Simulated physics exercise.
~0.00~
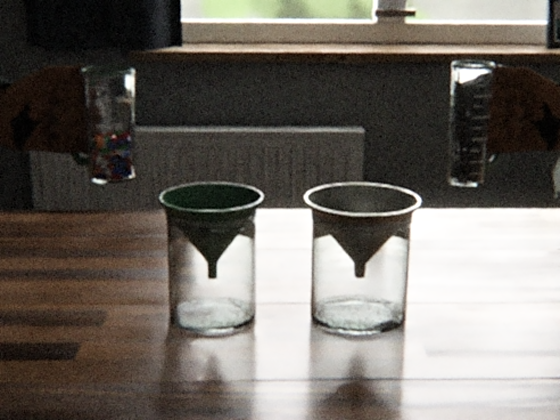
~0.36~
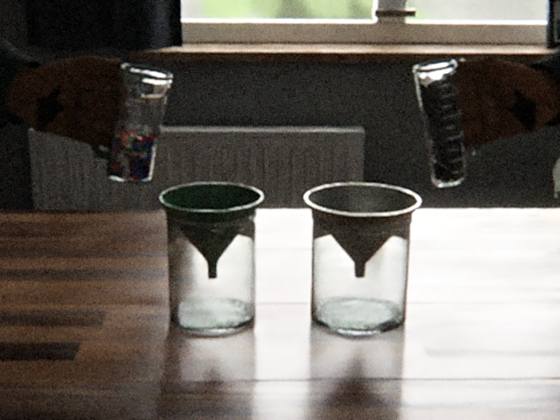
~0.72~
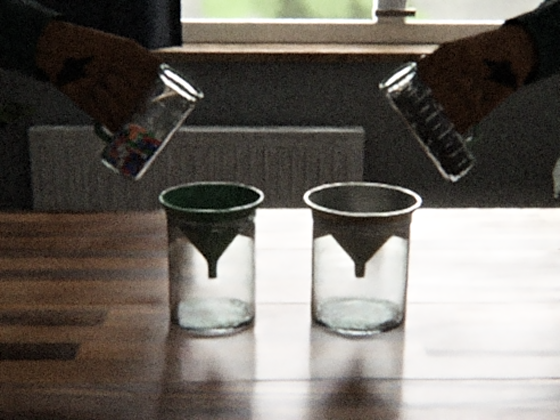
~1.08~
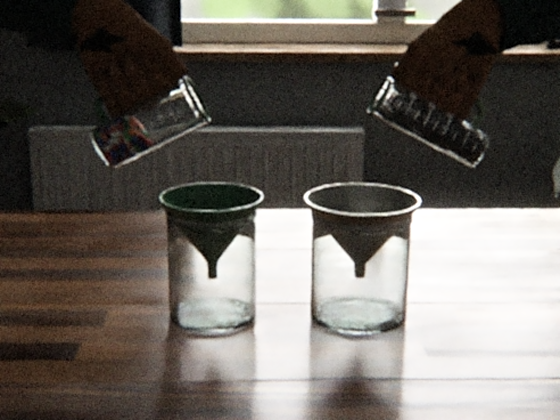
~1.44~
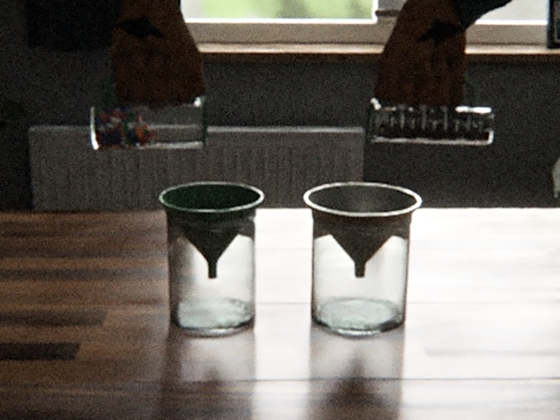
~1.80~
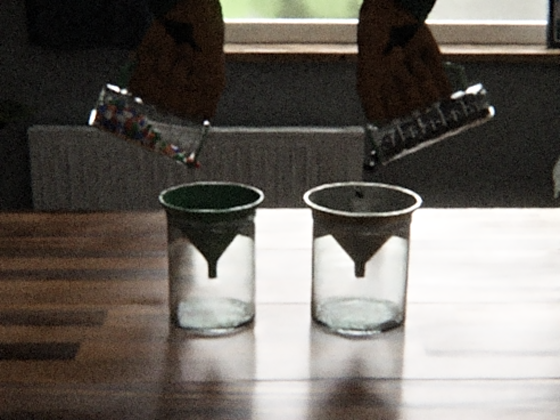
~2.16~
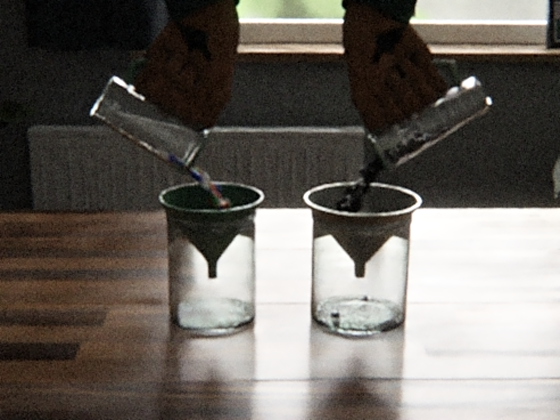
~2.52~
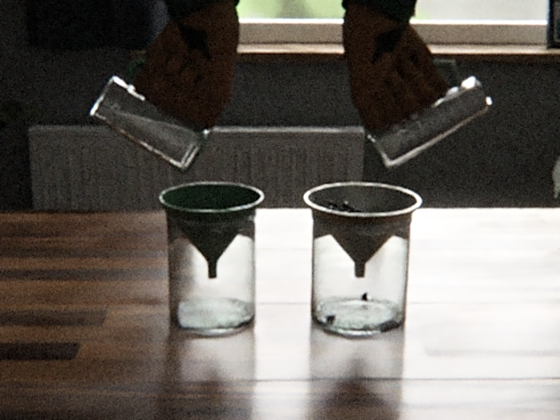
At the start, two hands hold up clear glasses, the left with small multicoloured pieces and the right with dark ones, on either side of two glass jars topped with funnels, a green one on the left and a dark one on the right. The hands move inward and tip the glasses onto their sides. They tilt further, and both loads slide out into the funnels, with a few dark bits dropping into the right jar. At the end, the emptied glasses stay tipped, the left jar looks empty, and dark pieces sit heaped in the right funnel above a stray few below.
